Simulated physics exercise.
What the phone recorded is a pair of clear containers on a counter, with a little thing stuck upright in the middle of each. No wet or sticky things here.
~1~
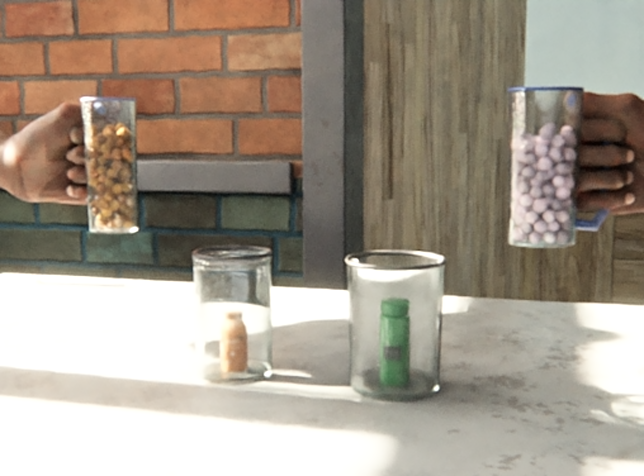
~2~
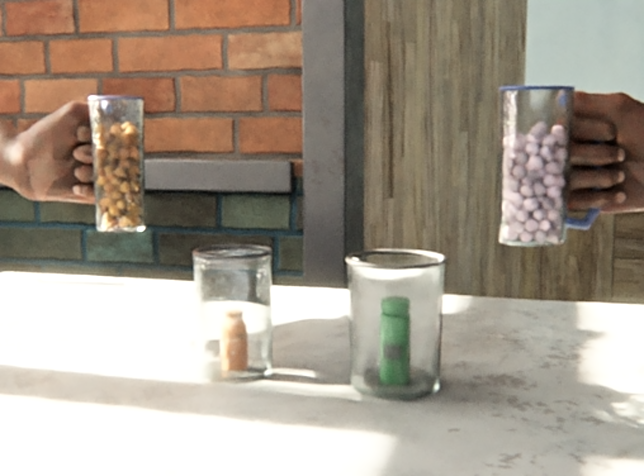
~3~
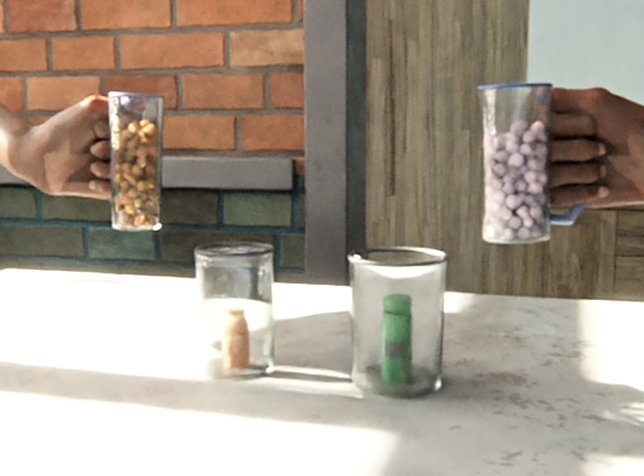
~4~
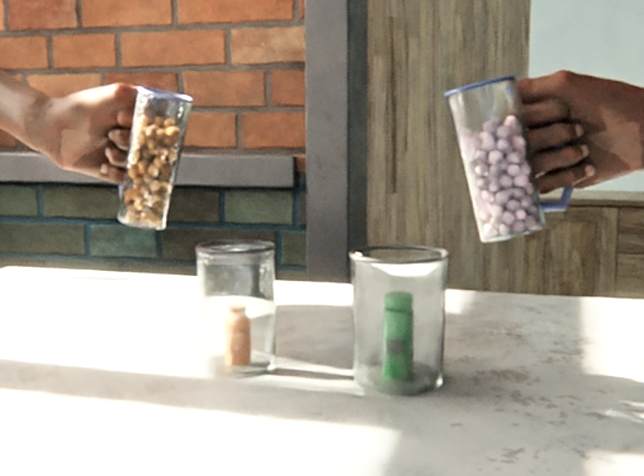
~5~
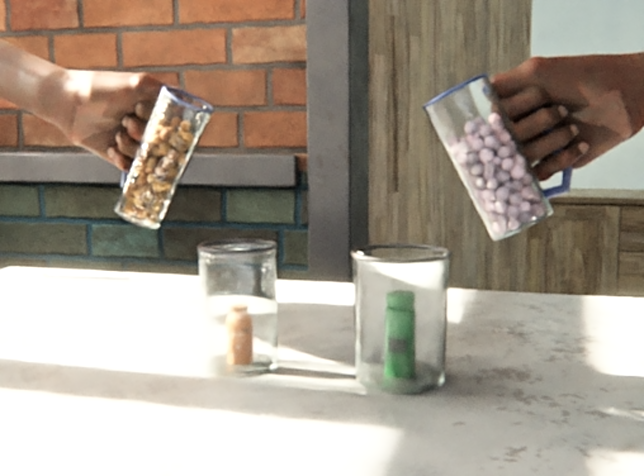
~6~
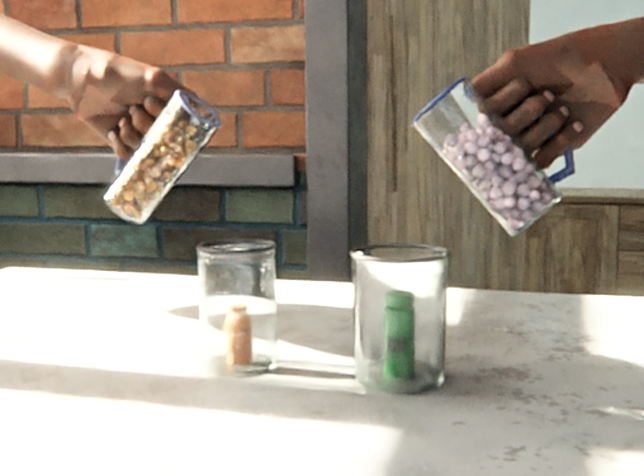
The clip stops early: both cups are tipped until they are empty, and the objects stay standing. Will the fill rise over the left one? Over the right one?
Left: Showing. Right: Showing.
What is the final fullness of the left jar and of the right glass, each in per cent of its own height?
I'd say the left reaches about 45 in a hundred of its height, and the right about 50 in a hundred.
Then, 0.32 s on from there, left jar empty, all of its cupful still in the cup; right glass empty, all of its cupful still in the cup.
Then, 0.74 s on from there, left jar empty, all of its cupful still in the cup; right glass nearly empty, nearly all of its cupful still in the cup.
Then, 1.18 s on from there, left jar nearly empty, near two thirds of its cupful still in the cup; right glass a quarter full, near a quarter of its cupful still in the cup.
In the end, left jar half full (surface near (238, 310)), nothing beside it; right glass half full (surface near (400, 312)), nothing beside it; the left thing is still showing; the right thing is still showing.
